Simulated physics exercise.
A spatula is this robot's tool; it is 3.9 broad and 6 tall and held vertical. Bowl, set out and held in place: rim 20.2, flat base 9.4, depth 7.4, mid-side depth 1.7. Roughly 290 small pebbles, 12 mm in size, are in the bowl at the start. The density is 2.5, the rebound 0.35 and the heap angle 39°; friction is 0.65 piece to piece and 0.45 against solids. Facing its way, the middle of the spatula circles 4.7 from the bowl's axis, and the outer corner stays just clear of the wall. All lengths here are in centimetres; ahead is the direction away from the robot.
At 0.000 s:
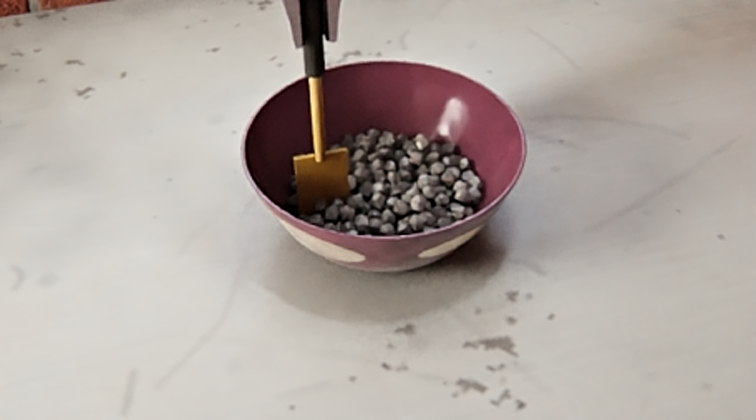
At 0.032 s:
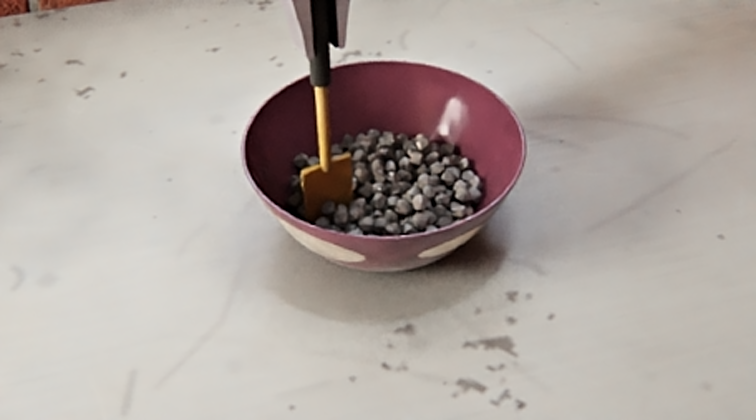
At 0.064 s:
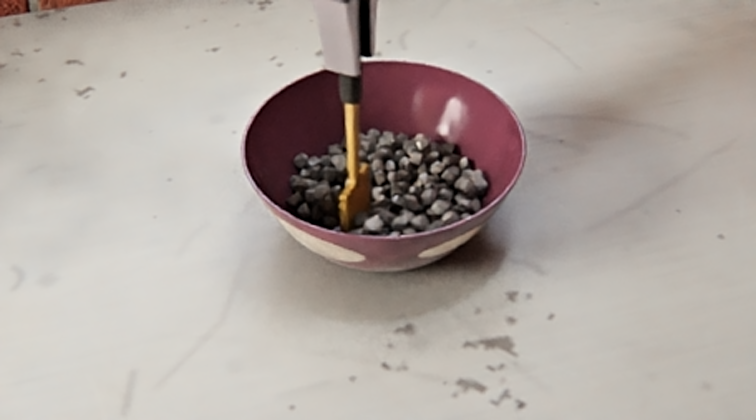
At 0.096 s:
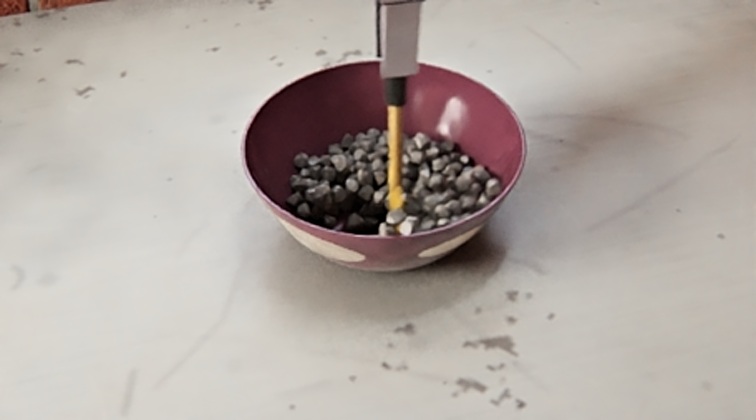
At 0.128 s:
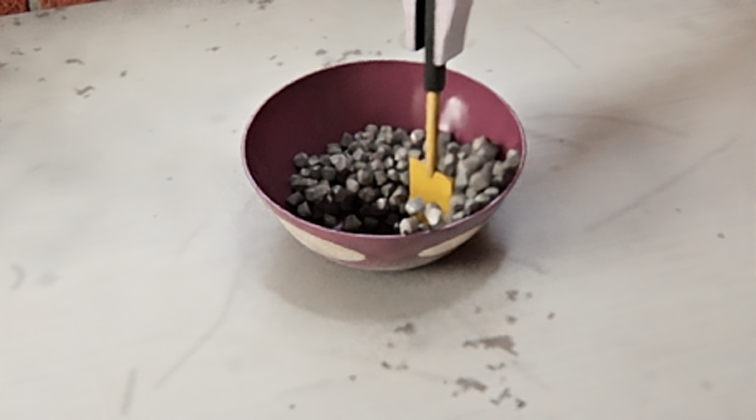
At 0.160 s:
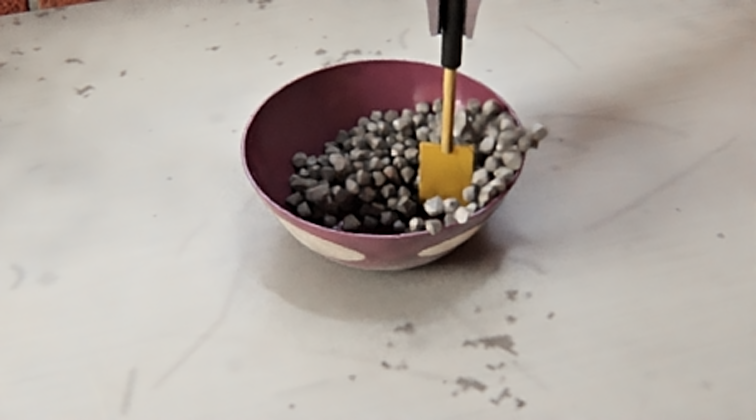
A robot's yellow spatula swept around inside a maroon bowl of small gray pebbles, moving from the left side across the front to the right, where the pebbles piled up against the rim.
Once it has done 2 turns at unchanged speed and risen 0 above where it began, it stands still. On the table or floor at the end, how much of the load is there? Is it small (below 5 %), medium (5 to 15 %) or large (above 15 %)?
It is large.
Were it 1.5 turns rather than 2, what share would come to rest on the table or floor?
It would be around 30 per cent.
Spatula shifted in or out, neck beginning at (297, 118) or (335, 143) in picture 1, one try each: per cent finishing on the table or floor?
Close to 15 and 10 in a hundred.
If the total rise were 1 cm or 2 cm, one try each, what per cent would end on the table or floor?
Roughly 30 percent, then roughly 30 percent.
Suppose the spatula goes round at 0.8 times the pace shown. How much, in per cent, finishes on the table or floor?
It would come to around 20 percent.
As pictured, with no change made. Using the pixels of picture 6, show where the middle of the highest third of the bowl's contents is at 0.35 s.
The top third is centred near (294, 181) in the last picture.
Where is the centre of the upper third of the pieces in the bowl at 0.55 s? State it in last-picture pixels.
Near (439, 105).
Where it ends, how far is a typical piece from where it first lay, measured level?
Reading: Around 11 cm.
After 0.35 s, 13° round, highest piece 11 above the table; 240 in the bowl, 28 on the table or floor, 21 in flight or on the tool.
After 0.55 s, 229° round, highest piece 10 above the table; 207 in the bowl, 69 on the table or floor, 13 in flight or on the tool.
After 0.85 s, 0° round, highest piece 6 above the table; 187 in the bowl, 102 on the table or floor.
After 1.55 s, 0° round, highest piece 6 above the table; 187 in the bowl, 102 on the table or floor.
In the end, 187 in the bowl, 102 on the table or floor. That is 35 % on the table or floor.
